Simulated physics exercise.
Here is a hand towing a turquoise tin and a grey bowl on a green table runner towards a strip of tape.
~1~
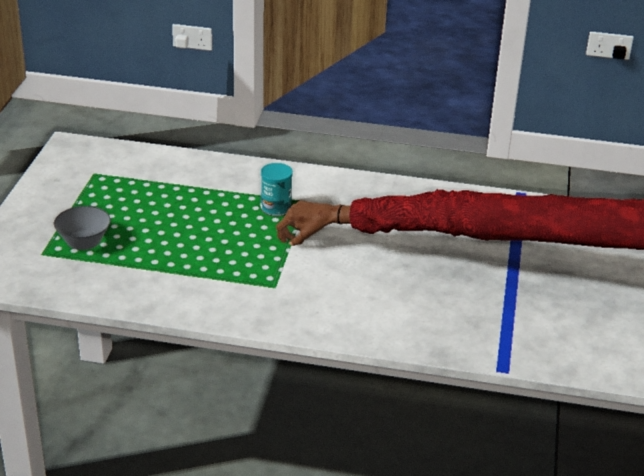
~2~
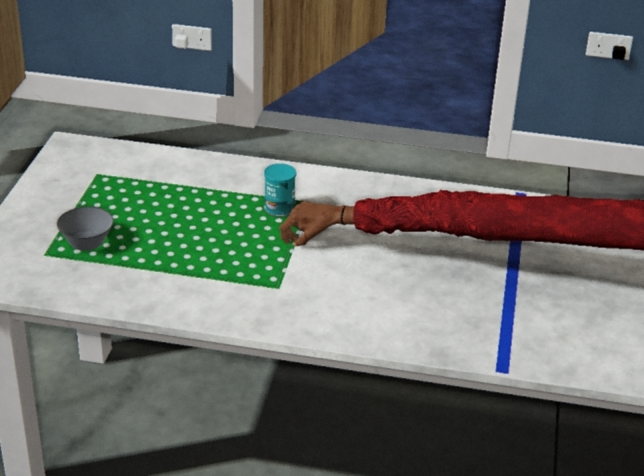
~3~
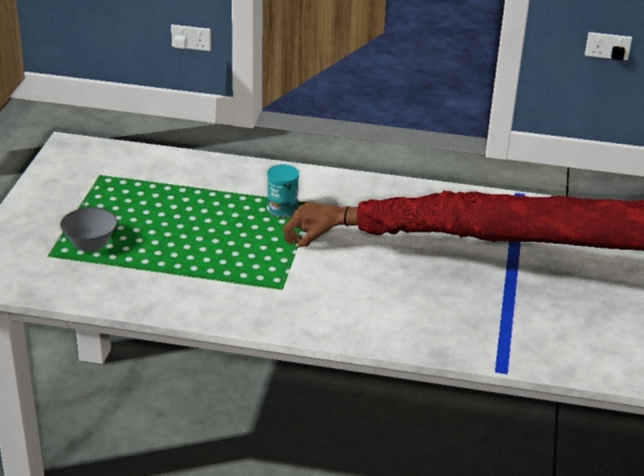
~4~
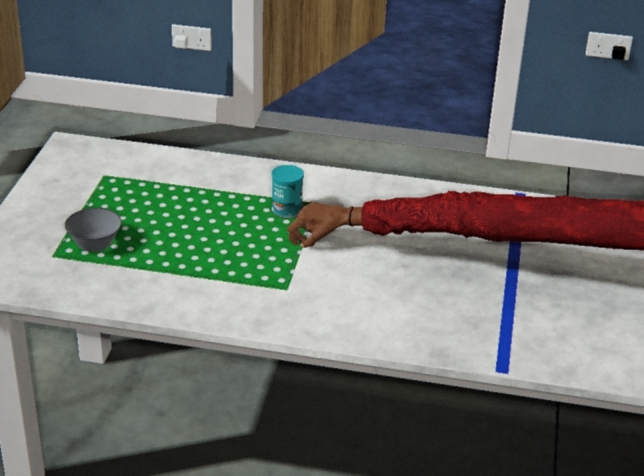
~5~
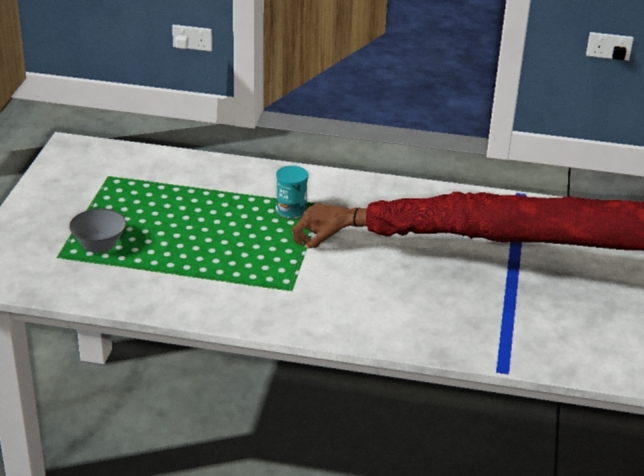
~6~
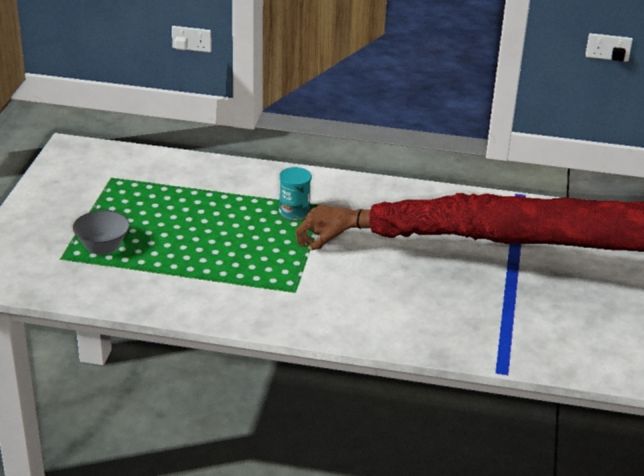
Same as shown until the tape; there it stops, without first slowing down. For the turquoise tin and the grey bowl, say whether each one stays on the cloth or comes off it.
Here is how it goes: The turquoise tin stays put; the grey bowl stays put.
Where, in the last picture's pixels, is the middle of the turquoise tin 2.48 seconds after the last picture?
At that time it is around pixel (487, 219).
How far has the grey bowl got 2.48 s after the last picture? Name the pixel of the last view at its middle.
Near pixel (298, 263).
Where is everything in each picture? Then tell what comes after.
The first frame shows table runner end (276, 289); turquoise tin (277, 171); grey bowl (82, 221); tape (504, 357).
The second frame shows table runner end (280, 289), far hem (44, 256); grey bowl (85, 222).
The third frame shows table runner end (283, 290); turquoise tin (283, 173).
The fourth frame shows table runner end (288, 291), far hem (52, 257); grey bowl (93, 223).
The fifth frame shows table runner end (292, 292); turquoise tin (292, 174).
The sixth frame shows table runner end (296, 293), far hem (59, 260); turquoise tin (296, 175); grey bowl (101, 226); tape (504, 359).
Then, 2.37 s on from there, hem at the tape; turquoise tin on the cloth near (484, 219); grey bowl on the cloth near (294, 262).
Then, 2.48 s on from there, hem at the tape; turquoise tin on the cloth near (488, 219); grey bowl on the cloth near (298, 263).
In the end, hem at the tape; turquoise tin on the cloth near (488, 219); grey bowl on the cloth near (298, 263). The turquoise tin remains aboard and the grey bowl keeps its seat.
